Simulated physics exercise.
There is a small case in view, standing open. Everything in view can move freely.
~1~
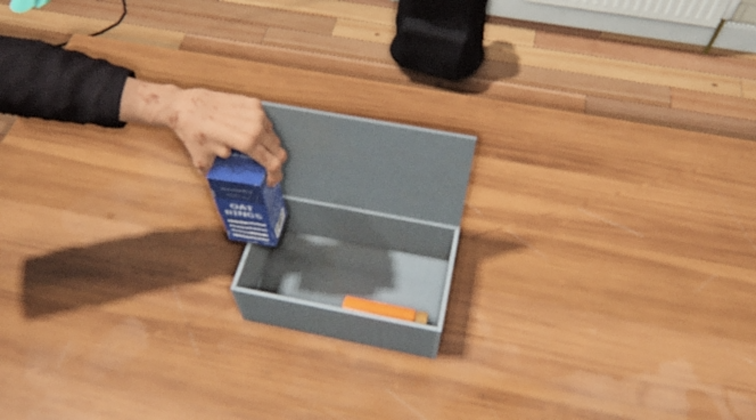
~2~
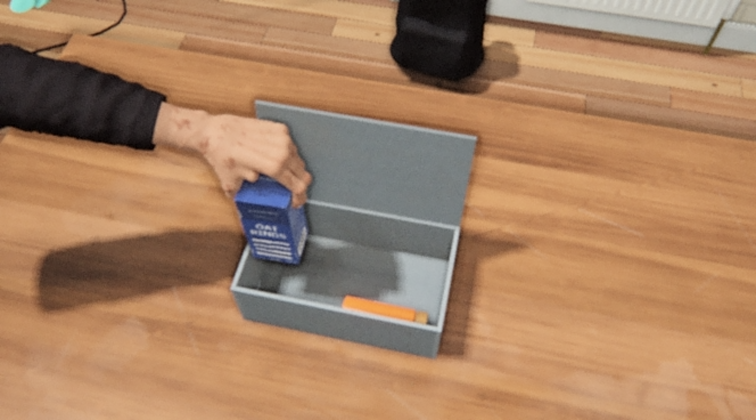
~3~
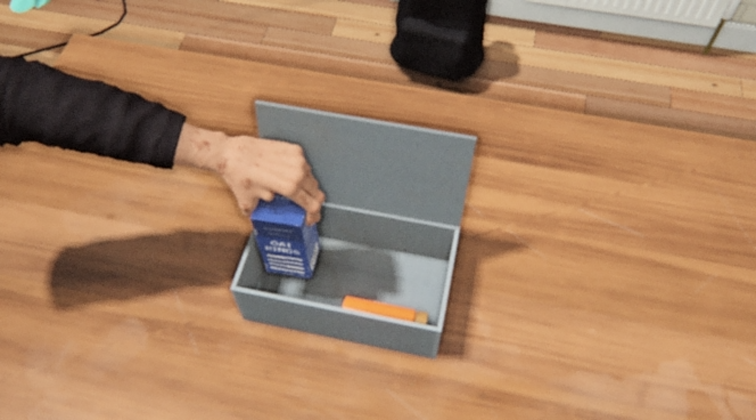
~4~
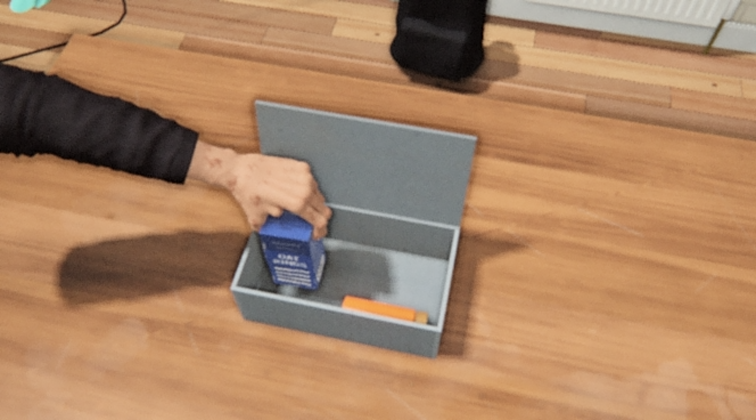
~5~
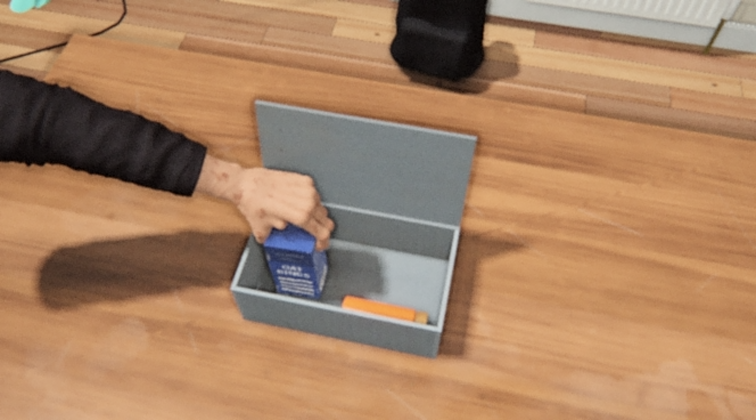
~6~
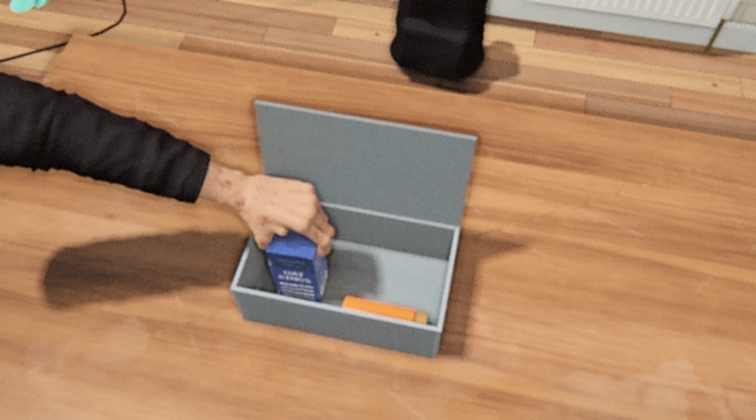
The clip opens on an open grey case on a wooden table, an orange object inside it, while a hand in a black sleeve holds a blue carton over its left end. The hand lowers the carton a short way down and rightward into the case, then stays on it, barely moving.
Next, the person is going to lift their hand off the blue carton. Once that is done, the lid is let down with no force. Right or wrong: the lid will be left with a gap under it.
Right.
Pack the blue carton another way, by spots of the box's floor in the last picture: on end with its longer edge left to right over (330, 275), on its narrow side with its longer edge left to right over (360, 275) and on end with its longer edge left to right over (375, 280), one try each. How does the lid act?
Lid left open; lid down; lid left open.
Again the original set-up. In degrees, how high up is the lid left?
Close to 35 degrees.
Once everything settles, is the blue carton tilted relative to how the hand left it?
As it turns out, the blue carton keeps its original angle.
Then, 1.10 s later than the last frame, lid starting down.
Then, 1.60 s later than the last frame, lid 60° above the rim.
Then, 1.90 s later than the last frame, lid 39° above the rim.
Then, 4.00 s later than the last frame, lid 34° above the rim.
When it is over, lid 34° above the rim; both as before. End places, in pixels of the last picture, blue carton near (299, 265).
